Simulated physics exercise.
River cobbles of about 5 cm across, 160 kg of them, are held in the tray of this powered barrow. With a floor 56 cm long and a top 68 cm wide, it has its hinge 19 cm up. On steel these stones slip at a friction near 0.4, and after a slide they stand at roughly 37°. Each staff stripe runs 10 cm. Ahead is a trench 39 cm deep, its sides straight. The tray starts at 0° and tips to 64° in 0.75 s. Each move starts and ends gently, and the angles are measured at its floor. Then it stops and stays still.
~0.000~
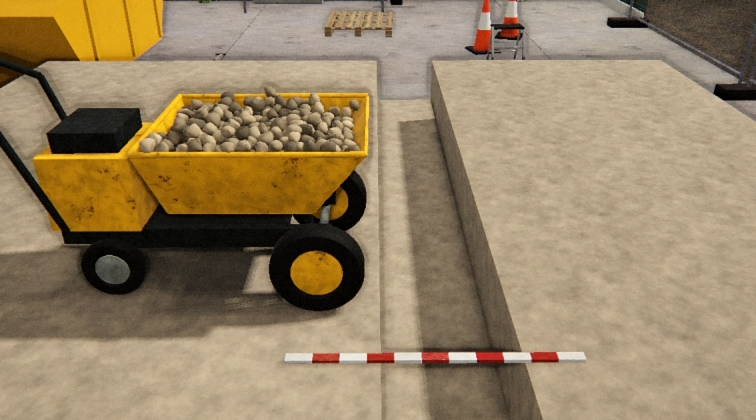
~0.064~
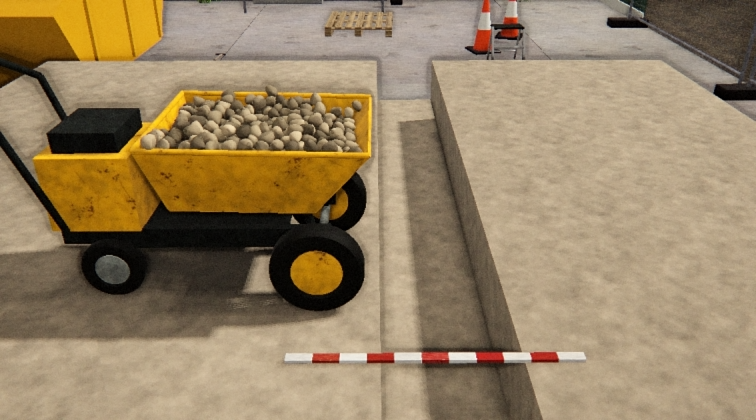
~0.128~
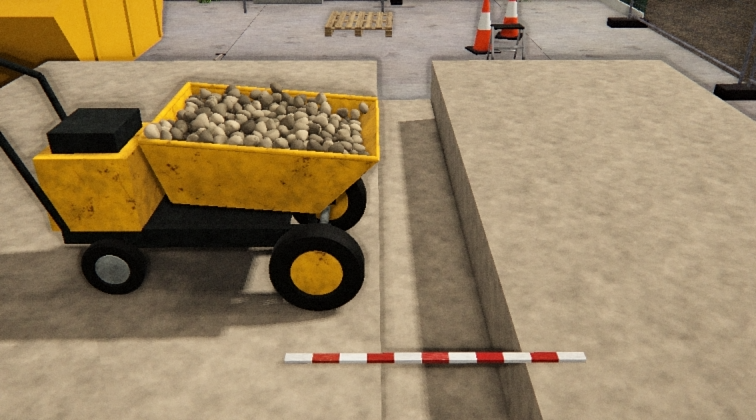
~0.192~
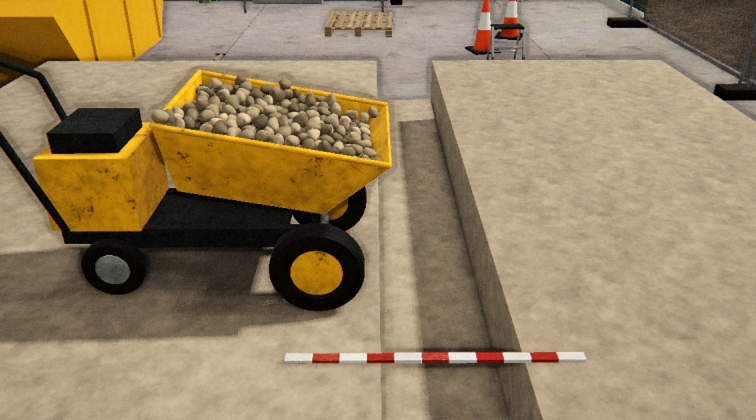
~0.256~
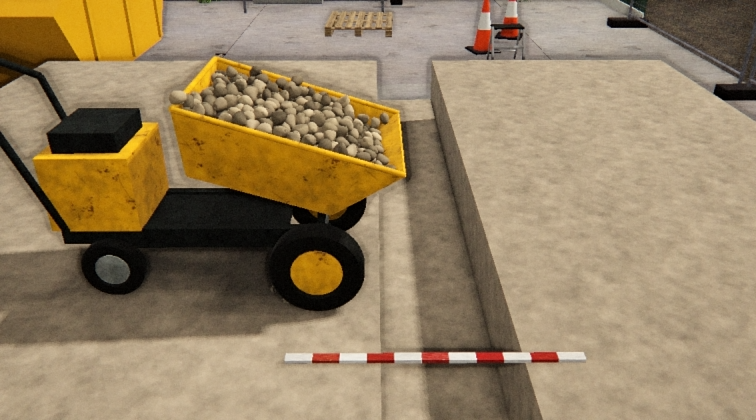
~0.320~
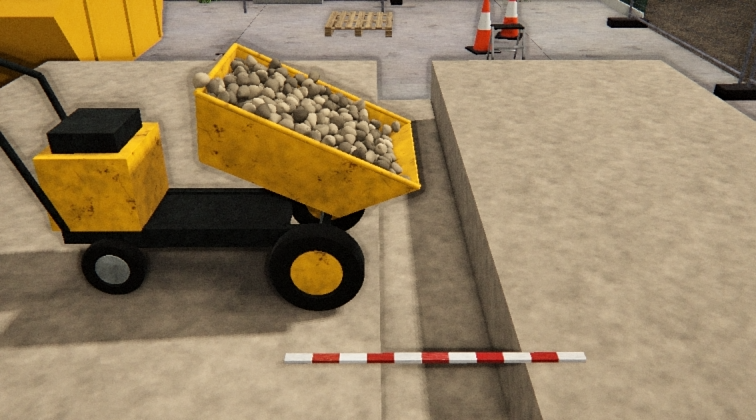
The footage shows a yellow powered barrow loaded with rounded cobbles standing on the left beside a straight-sided trench, its tray gradually tilting down to the right as its rear rises and the stones shift with it.
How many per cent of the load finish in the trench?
About 59 per cent.
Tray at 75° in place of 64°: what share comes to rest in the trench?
Roughly 60% would end there.
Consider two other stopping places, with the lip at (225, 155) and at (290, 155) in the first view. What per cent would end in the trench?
Roughly 70 per cent, then 95 per cent.
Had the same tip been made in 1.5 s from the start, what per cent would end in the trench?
Then some 75 per cent would.
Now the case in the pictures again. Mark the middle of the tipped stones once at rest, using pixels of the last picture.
The resting stones are centred at roughly (478, 308).
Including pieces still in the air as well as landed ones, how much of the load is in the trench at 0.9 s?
By that point it's something like 15 in a hundred.
After 0.6 s the floor is at 54°; 100 % in the tray; the foremost stones are at (434, 202).
After 0.9 s the floor is at 64°; 78 % in the tray, 17 % in the trench, 5 % past the trench; the foremost stones are at (523, 261).
After 1.2 s the floor is at 64°; 34 % in the tray, 29 % in the trench, 37 % past the trench; the foremost stones are at (690, 286).
After 3.2 s the floor is at 64°; 2 % in the tray, 59 % in the trench, 39 % past the trench; the foremost stones are past the picture's edge.
